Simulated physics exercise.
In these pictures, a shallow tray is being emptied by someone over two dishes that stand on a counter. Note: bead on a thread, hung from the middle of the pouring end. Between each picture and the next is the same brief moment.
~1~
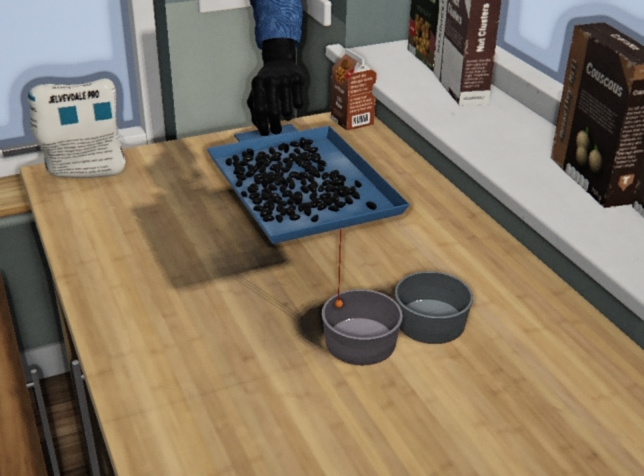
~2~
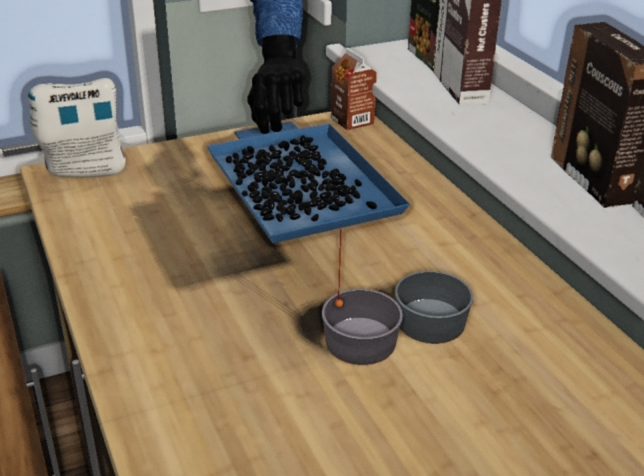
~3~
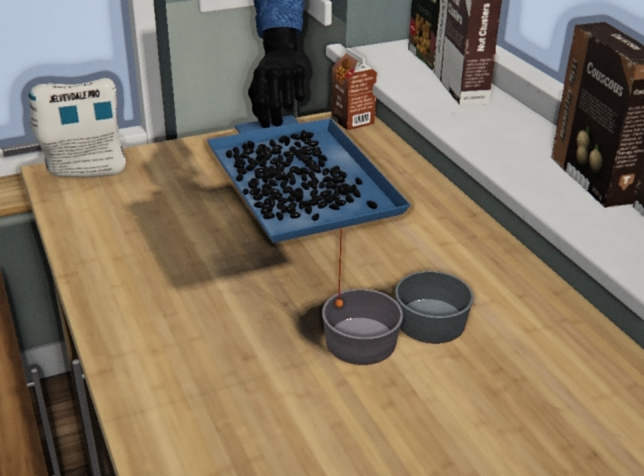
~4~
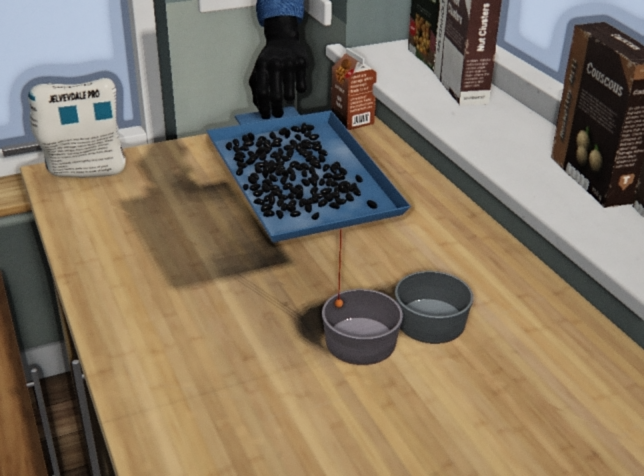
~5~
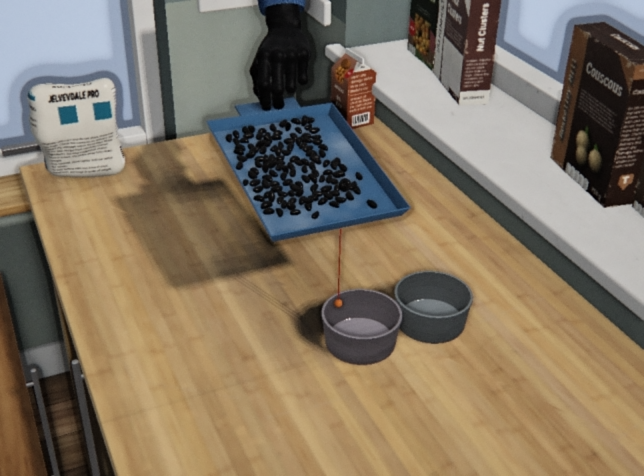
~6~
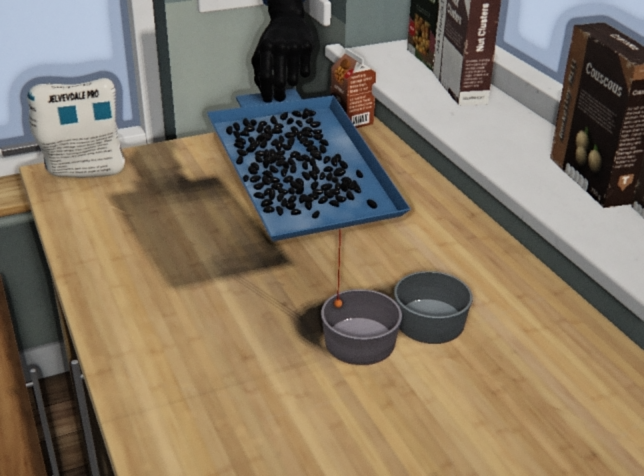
A black-gloved hand slowly raised the back of a blue tray of black beans above a wooden counter, and the tray leaned slightly toward its right corner while the two dishes below stayed still.
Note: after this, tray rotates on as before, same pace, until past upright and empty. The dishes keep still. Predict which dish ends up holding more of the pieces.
I expect the left-side dish to gain more.
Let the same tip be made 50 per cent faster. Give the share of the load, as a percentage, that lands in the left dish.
About 40 per cent.
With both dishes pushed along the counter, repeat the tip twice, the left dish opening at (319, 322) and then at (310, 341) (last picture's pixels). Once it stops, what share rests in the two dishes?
Roughly 40% on the first try and 80% on the second.
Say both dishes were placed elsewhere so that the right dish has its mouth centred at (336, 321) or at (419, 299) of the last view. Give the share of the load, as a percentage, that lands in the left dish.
In turn 0 and 30 in a hundred.
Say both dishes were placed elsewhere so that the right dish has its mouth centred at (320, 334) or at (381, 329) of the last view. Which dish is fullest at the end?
In the first try it's the right-side dish, and in the second it's the right-side dish.
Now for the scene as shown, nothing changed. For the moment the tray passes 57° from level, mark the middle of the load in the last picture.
In the last view, the load is centred close to (344, 203).
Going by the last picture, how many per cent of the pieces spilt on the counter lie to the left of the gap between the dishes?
60 per cent, roughly.
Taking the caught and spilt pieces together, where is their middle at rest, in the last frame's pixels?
Once nothing moves, the middle sits near (374, 344).
Soon after the last picture, tray tipped steeply; nearly all on the tray; a stray few in the left dish; a stray few outside both; a small part in the air.
A little later, tray tipped right over; a small part on the tray; about a third in the left dish; a small part in the right dish; about a quarter outside both; about a quarter in the air.
Later still, tray tipped past a quarter turn; about half in the left dish; a small part in the right dish; about a third outside both.
At rest, tray tipped past a quarter turn; about half in the left dish; a small part in the right dish; about a third outside both.
